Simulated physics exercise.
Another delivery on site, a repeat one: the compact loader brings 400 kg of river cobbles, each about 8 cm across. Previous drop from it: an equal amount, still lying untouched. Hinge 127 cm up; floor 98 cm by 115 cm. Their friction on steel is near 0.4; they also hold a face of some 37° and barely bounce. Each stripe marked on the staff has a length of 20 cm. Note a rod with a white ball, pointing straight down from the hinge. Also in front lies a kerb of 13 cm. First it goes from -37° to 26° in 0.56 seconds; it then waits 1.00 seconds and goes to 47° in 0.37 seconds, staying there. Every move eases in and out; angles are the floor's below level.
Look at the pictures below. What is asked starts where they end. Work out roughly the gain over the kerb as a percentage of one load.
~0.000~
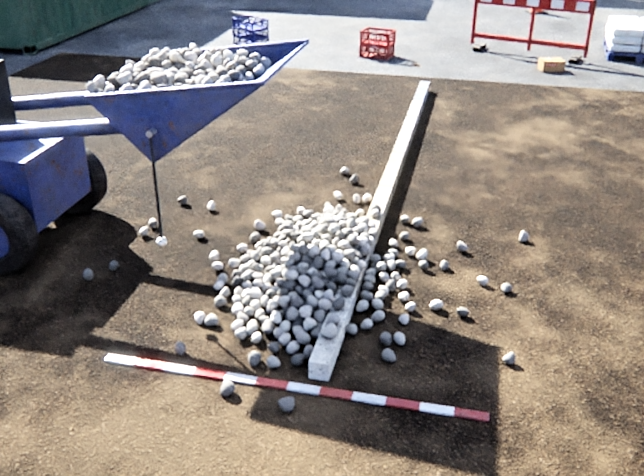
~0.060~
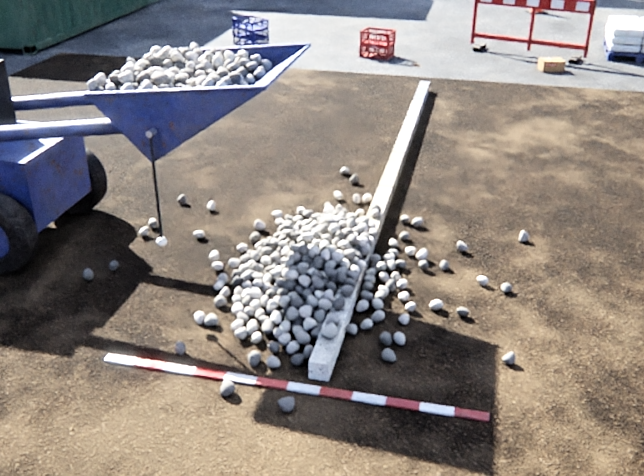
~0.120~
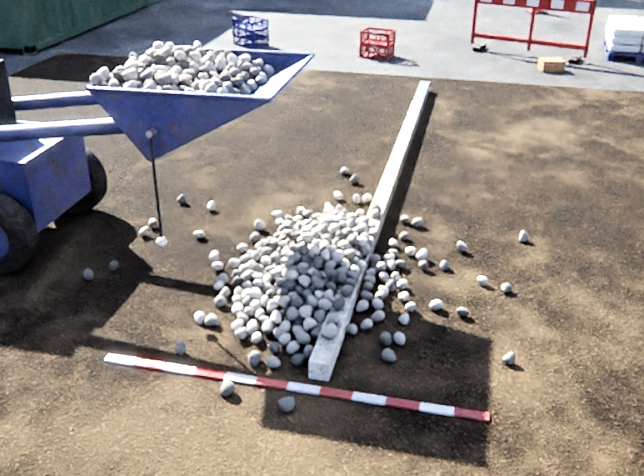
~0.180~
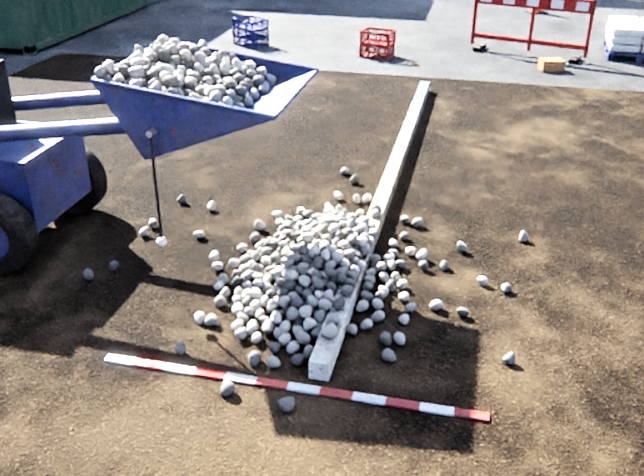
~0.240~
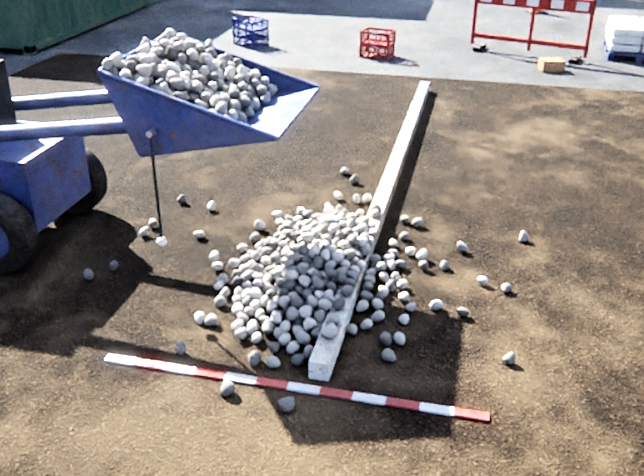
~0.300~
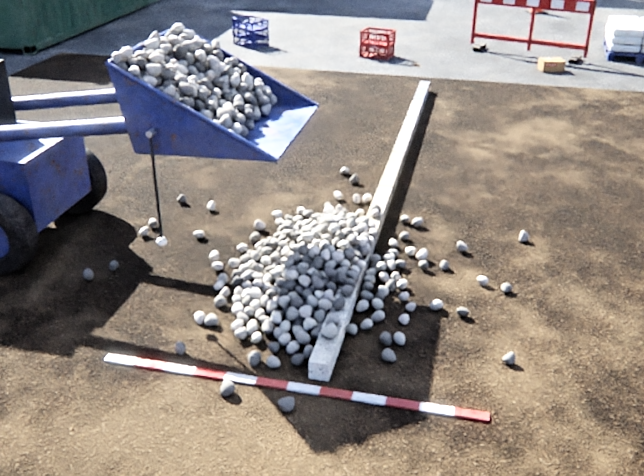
Close to 44 parts in a hundred.
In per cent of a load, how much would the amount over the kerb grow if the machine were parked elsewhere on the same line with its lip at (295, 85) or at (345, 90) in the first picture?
Near 70 in a hundred, then near 95 in a hundred.
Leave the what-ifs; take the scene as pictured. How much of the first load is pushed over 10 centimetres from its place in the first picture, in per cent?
Roughly 15 percent.
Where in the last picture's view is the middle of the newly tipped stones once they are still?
Middle: Approx. (342, 260) px.
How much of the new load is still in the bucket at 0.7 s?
It keeps some 100 percent of its load.
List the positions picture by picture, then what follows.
In the first frame, lip at (263, 83), floor tilted -37°, highest stones at (193, 56). The earlier load is highest near (335, 239), 27 cm above ground level, 92 % on this side of the kerb, 9 % over the kerb.
In the second frame, the bucket is at -35°, its lip at (266, 88); the top of the load is at (175, 56); the stones move at 0.3 m/s on average.
In the third frame, lip at (270, 100), floor tilted -30°, highest stones at (166, 53); the stones move at 0.5 m/s on average.
In the fourth frame, the bucket is at -22°, its lip at (275, 118); the top of the load is at (165, 49); the stones move at 0.6 m/s on average.
In the fifth frame, lip at (278, 139), floor tilted -12°, highest stones at (166, 42); the stones move at 0.7 m/s on average.
In the sixth frame, lip at (277, 161), floor tilted -2°, highest stones at (174, 37); the stones move at 0.7 m/s on average.
After 0.4 s the floor is at 16°; in per cent of one load, 100 in the bucket, 92 on this side of the kerb, 9 over the kerb; the foremost stones are at (504, 287).
After 0.7 s the floor is at 26°; in per cent of one load, 99 in the bucket, 94 on this side of the kerb, 9 over the kerb; the foremost stones are at (504, 287).
After 2.4 s the floor is at 47°; in per cent of one load, 0 in the bucket, 149 on this side of the kerb, 52 over the kerb; the foremost stones are at (573, 286).
After 5.0 s the floor is at 47°; in per cent of one load, 0 in the bucket, 149 on this side of the kerb, 53 over the kerb; the foremost stones are at (577, 286). Net gain over the kerb, 44.
